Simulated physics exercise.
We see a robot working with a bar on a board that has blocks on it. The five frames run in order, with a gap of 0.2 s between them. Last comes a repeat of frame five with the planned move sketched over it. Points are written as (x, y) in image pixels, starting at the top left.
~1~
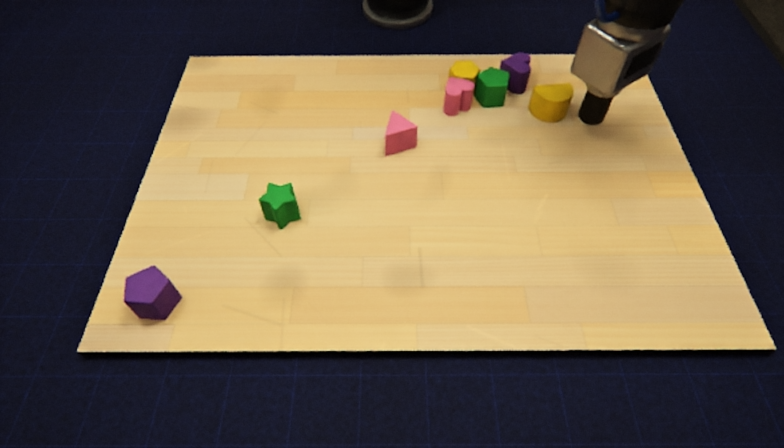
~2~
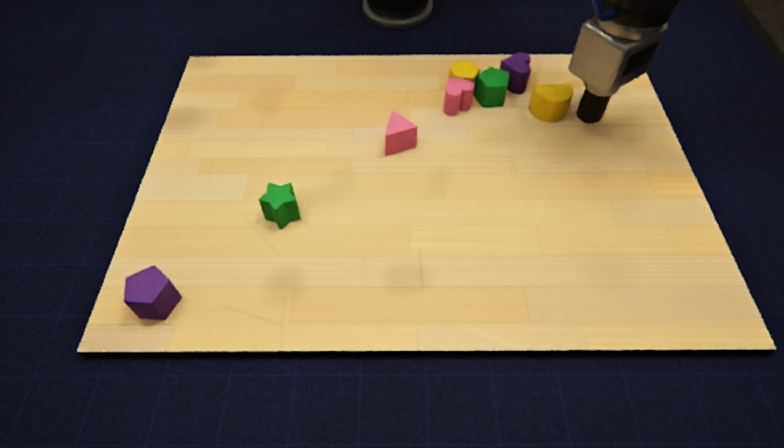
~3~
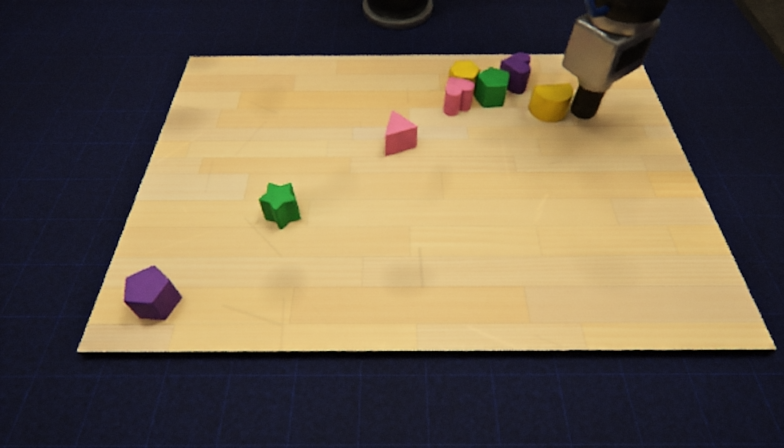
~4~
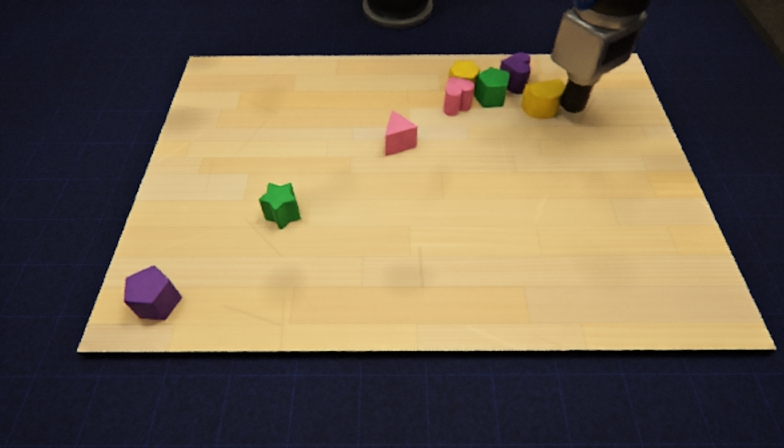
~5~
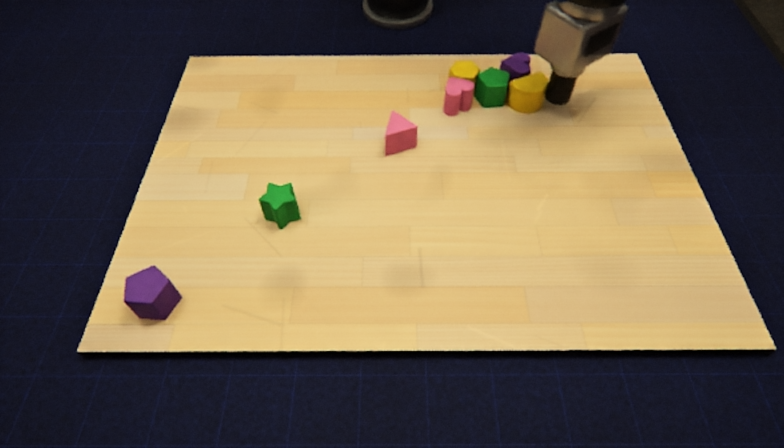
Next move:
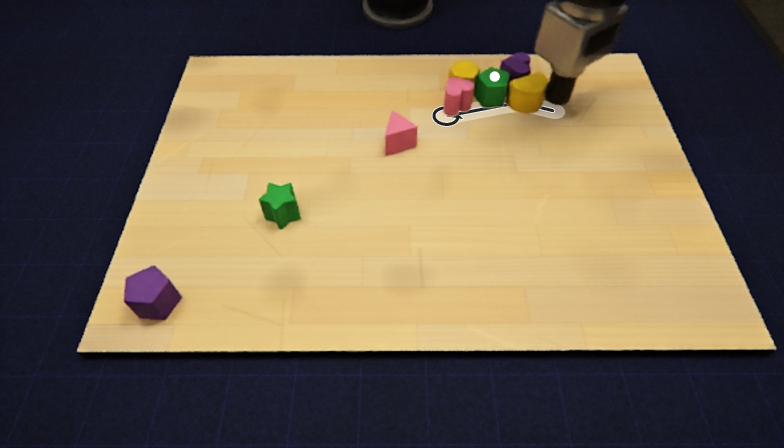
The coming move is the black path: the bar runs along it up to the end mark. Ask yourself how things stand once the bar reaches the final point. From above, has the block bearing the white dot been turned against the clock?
It seems not.
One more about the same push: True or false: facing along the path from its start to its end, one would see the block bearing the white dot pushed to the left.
Verdict: False.
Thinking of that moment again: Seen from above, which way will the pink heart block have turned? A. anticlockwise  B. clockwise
That would be A.
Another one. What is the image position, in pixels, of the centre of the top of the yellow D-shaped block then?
I'd guess (424, 84).
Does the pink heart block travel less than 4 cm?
No, I don't think so.
Drawn move, from (553, 111) via (516, 104) and (481, 109), ending at (446, 116); the dot is on the green pentagon.
One third of the way, bar (519, 91); pink heart block (440, 87), turned 20° anticlockwise; green pentagon (467, 76), turned 15° clockwise; purple heart block (508, 58), turned 55° clockwise; yellow D-shaped block (493, 81), turned 35° anticlockwise.
Two thirds of the way, bar (482, 97); pink heart block (422, 89), turned 75° anticlockwise; green pentagon (435, 72), turned 35° clockwise; purple heart block (508, 58), turned 55° clockwise; yellow D-shaped block (456, 83), turned 15° anticlockwise.
At the end, bar (447, 103); pink heart block (399, 93), turned 95° anticlockwise; green pentagon (417, 68), turned 70° clockwise; purple heart block (508, 58), turned 55° clockwise; yellow D-shaped block (424, 84), turned 20° clockwise.
